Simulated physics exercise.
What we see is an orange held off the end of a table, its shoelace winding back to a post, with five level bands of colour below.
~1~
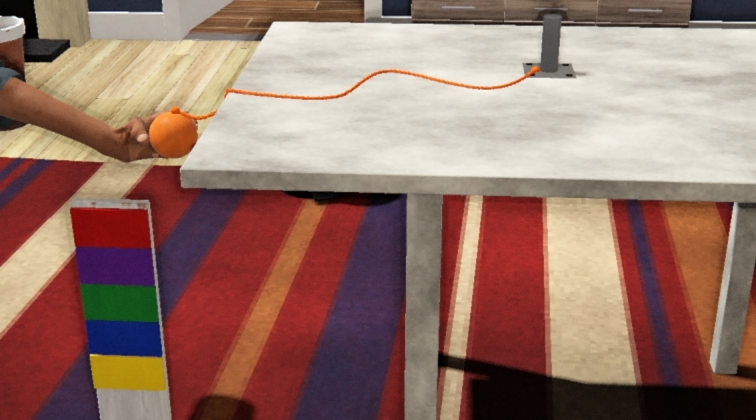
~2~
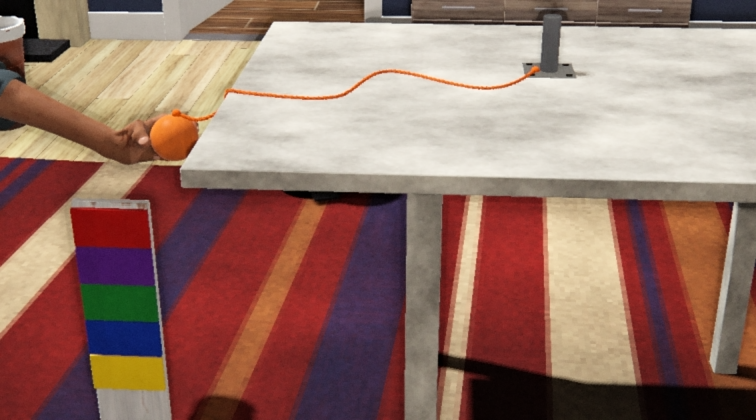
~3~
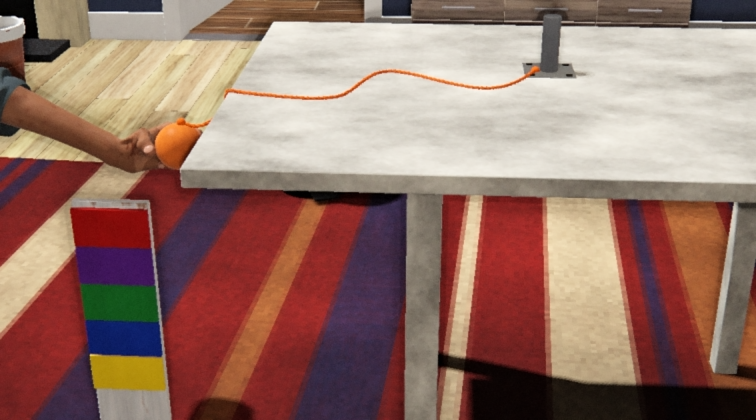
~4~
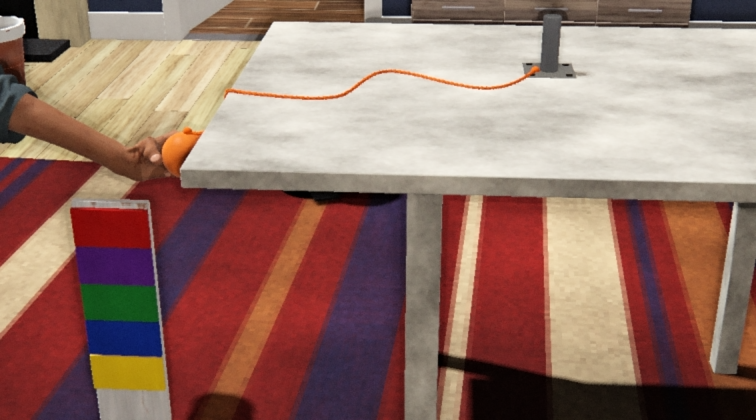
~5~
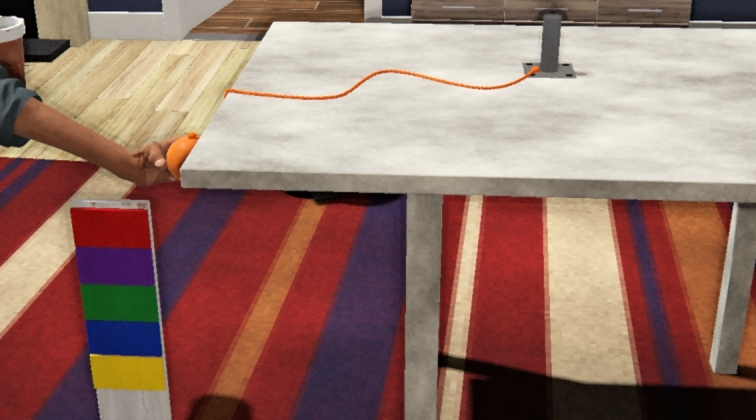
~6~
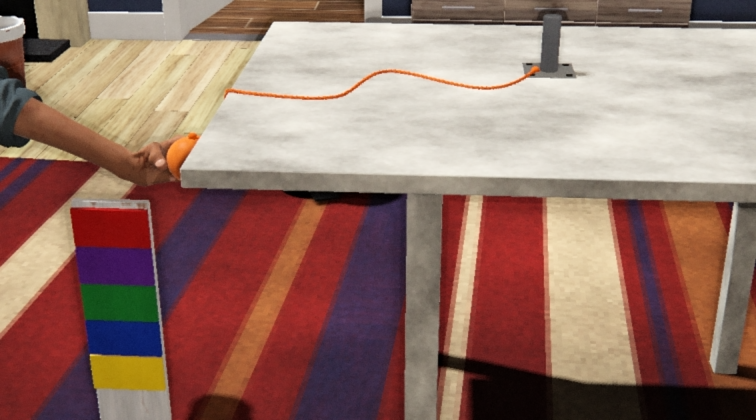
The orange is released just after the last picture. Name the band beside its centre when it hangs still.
The purple one.
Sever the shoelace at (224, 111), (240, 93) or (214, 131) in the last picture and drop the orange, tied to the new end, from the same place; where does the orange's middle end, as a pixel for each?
The places are (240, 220), (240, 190) and (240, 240).
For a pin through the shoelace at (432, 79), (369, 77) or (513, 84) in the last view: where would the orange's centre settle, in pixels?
The places are (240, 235), (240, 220) and (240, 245).
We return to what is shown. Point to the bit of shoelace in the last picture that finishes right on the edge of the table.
It lies at about (330, 98).
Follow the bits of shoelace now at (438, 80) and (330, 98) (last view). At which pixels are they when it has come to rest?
Near (398, 72) and (239, 81).
Soon after, orange near (231, 247); level with purple.
Then, orange near (260, 242); level with purple.
At rest, orange near (244, 255); level with purple. The shoelace holds its middle at purple.
